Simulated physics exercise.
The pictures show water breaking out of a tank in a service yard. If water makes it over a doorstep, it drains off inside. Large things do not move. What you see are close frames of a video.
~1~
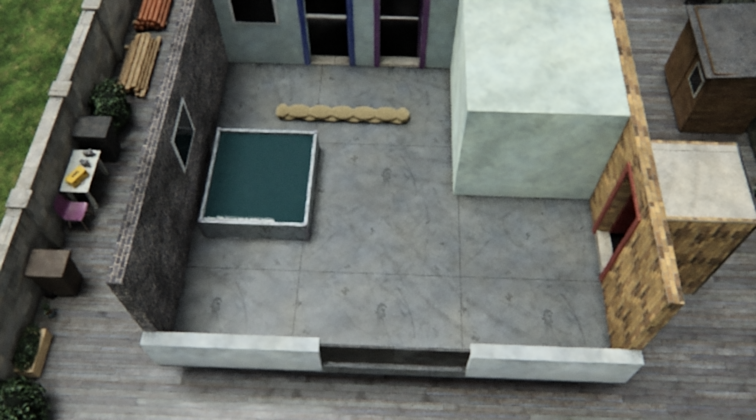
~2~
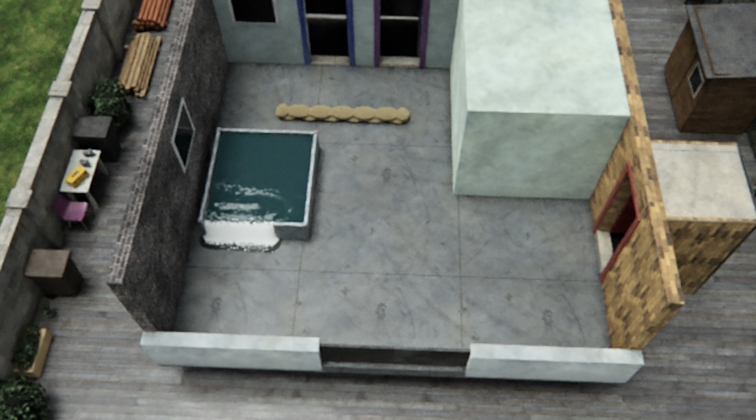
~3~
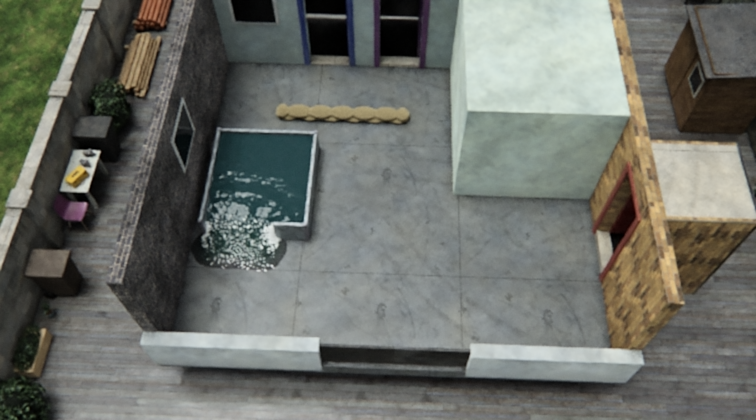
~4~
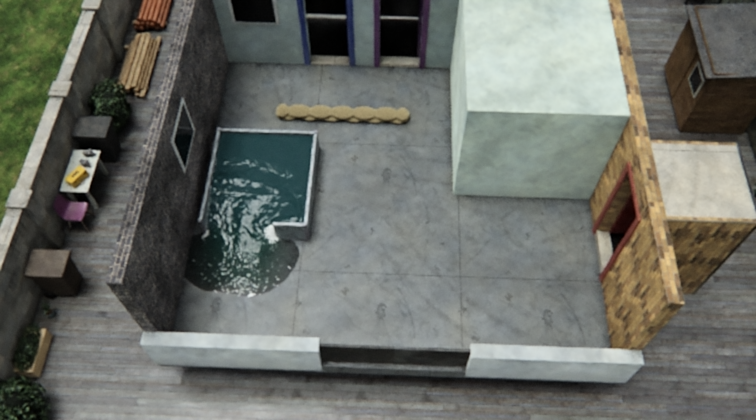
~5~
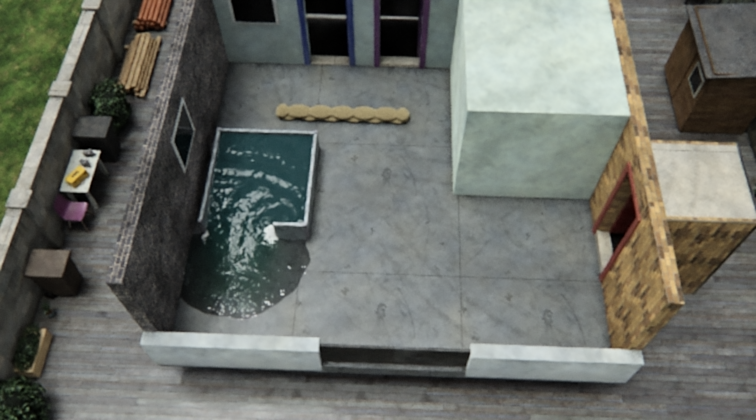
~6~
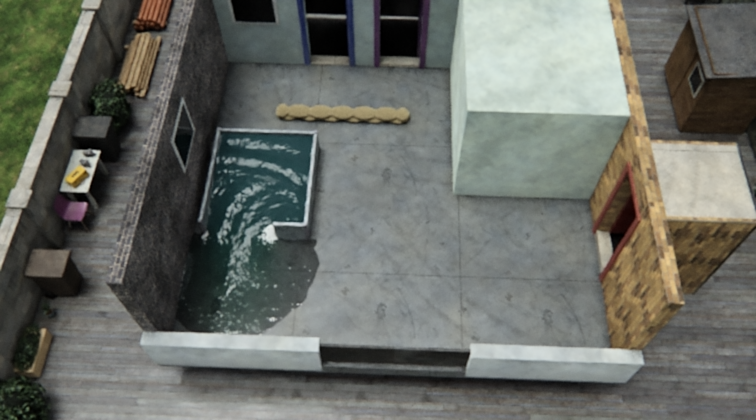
At the start, still dark-green water fills a square tank beside the brick wall at the left of a walled yard. Water then bursts white through the tank's near side, and a dark, rippling pool spreads across the grey floor toward the low front wall and rightward.
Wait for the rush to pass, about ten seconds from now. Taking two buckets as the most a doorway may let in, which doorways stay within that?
The purple door stays within it, the red door stays within it, the blue door stays within it.
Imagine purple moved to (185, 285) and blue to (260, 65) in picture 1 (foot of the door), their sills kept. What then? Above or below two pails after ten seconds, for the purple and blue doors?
As I see it, the purple one exceeds the limit while the blue one stays within limit.
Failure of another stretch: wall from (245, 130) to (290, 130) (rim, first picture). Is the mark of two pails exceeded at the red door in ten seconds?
The red one stays within it.
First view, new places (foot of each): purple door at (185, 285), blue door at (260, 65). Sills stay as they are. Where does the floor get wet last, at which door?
Answer: The one in blue.
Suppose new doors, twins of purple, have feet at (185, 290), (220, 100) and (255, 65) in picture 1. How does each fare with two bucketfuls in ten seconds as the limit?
Going door by door: The first runs past the limit, the second remains below the limit, the third remains below the limit.
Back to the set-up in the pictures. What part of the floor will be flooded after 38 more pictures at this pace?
My estimate is near 65 per cent.
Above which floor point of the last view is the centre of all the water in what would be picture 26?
Close to pixel (274, 259).
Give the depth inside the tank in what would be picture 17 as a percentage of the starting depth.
Roughly 54 percent.
A moment on, water covers 15 % of the floor; the purple door not reached, the red door not reached, the blue door not reached.
Next, water covers 15 % of the floor; the purple door not reached, the red door not reached, the blue door not reached.
Then, water covers 30 % of the floor; the purple door not reached, the red door not reached, the blue door not reached.
Later, water covers 65 % of the floor; the purple door not reached, the red door wet at the sill, nothing in, the blue door not reached.
In the end, water covers 75 % of the floor; the purple door wet at the sill, nothing in, the red door wet at the sill, nothing in, the blue door wet at the sill, nothing in.
